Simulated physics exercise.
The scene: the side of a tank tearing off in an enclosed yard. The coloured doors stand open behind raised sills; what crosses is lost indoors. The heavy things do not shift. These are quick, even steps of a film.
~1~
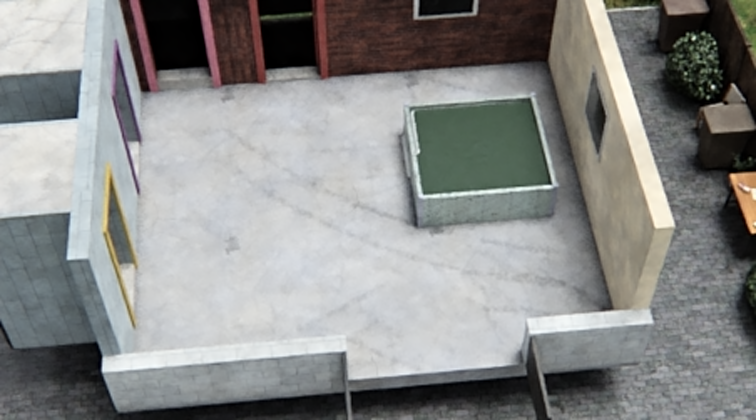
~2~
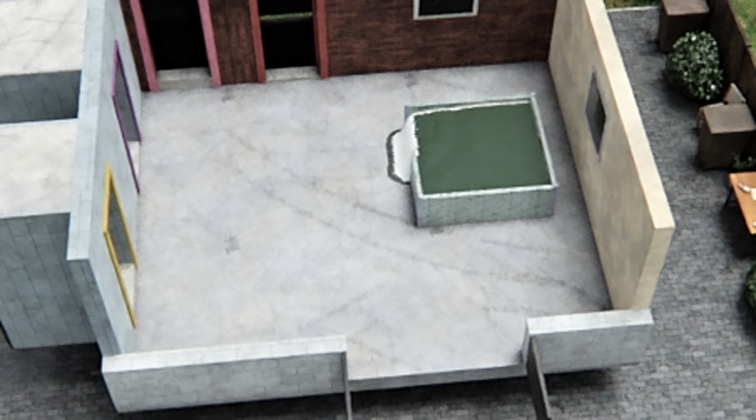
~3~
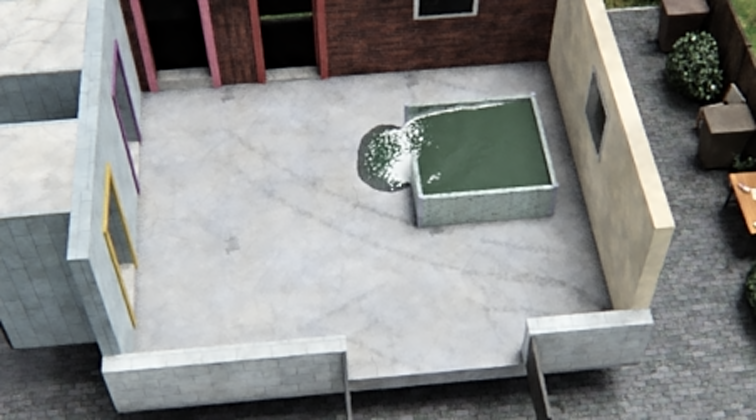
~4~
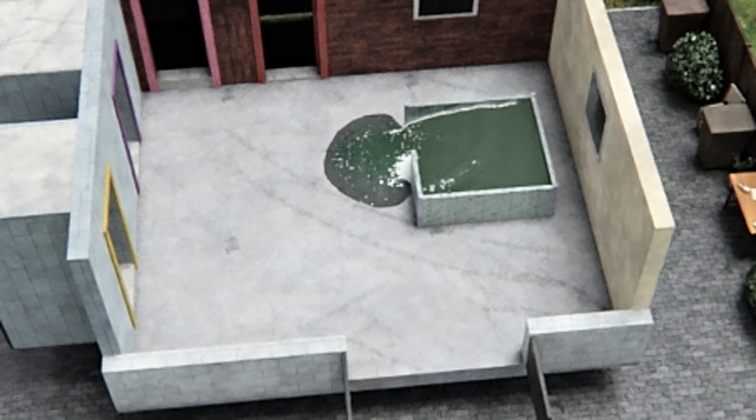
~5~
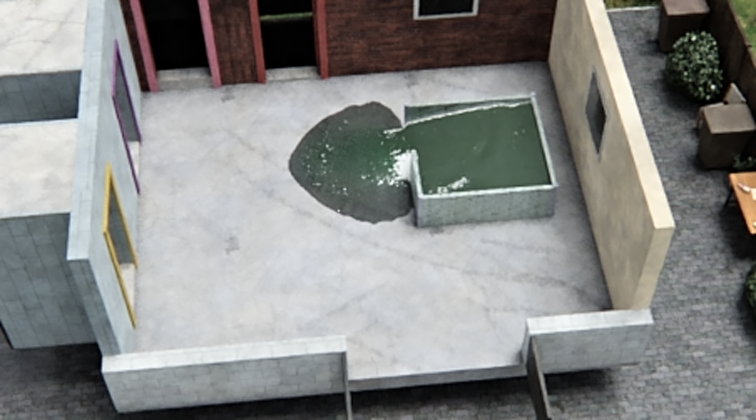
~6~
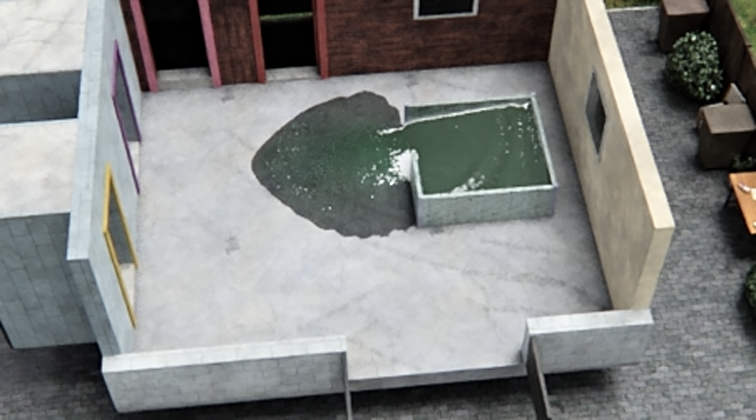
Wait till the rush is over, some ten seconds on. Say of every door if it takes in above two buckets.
The yellow door stays under that; the red door takes more than that; the purple door takes more than that; the pink door stays under that.
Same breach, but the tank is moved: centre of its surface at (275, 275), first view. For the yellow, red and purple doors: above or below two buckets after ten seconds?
Then: The yellow one goes over, the red one takes less, the purple one lets less in.
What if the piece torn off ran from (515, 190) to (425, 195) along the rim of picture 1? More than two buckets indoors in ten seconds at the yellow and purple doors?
In short: Yellow stays under; purple stays under.
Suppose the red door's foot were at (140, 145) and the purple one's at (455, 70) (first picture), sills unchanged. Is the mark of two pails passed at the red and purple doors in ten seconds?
In short: The red one goes over, the purple one is under.
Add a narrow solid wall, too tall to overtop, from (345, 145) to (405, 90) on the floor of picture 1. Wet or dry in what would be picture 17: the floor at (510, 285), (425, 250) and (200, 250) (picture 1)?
In turn: No water, no water, covered.
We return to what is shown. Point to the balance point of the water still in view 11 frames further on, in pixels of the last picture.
Around (388, 169).
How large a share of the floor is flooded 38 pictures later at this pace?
About 55 per cent.
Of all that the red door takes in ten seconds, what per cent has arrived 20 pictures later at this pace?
Roughly 75 per cent.
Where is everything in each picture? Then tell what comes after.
In the first frame, the tank at (478, 148) is whole and still.
In the second frame, water pours out at (411, 147) and has run to (396, 177).
In the third frame, the front is at (364, 174), out from the gap at (411, 149).
In the fourth frame, water pours out at (411, 149) and has run to (332, 173).
In the fifth frame, water pours out at (411, 149) and has run to (297, 173).
In the sixth frame, the front is at (261, 158), out from the gap at (411, 149).
A moment on, water covers 30 % of the floor; the yellow door not reached, the red door wet at the sill, nothing in, the purple door wet at the sill, nothing in, the pink door not reached.
Next, water covers 45 % of the floor; the yellow door not reached, the red door under two buckets in, the purple door under two buckets in, the pink door wet at the sill, nothing in.
Then, water covers 50 % of the floor; the yellow door wet at the sill, nothing in, the red door over two buckets in, the purple door over two buckets in, the pink door wet at the sill, nothing in.
Later, water covers 55 % of the floor; the yellow door wet at the sill, nothing in, the red door over two buckets in, the purple door far over two buckets in, the pink door wet at the sill, nothing in.
In the end, water covers 85 % of the floor; the yellow door wet at the sill, nothing in, the red door over two buckets in, the purple door far over two buckets in, the pink door wet at the sill, nothing in.
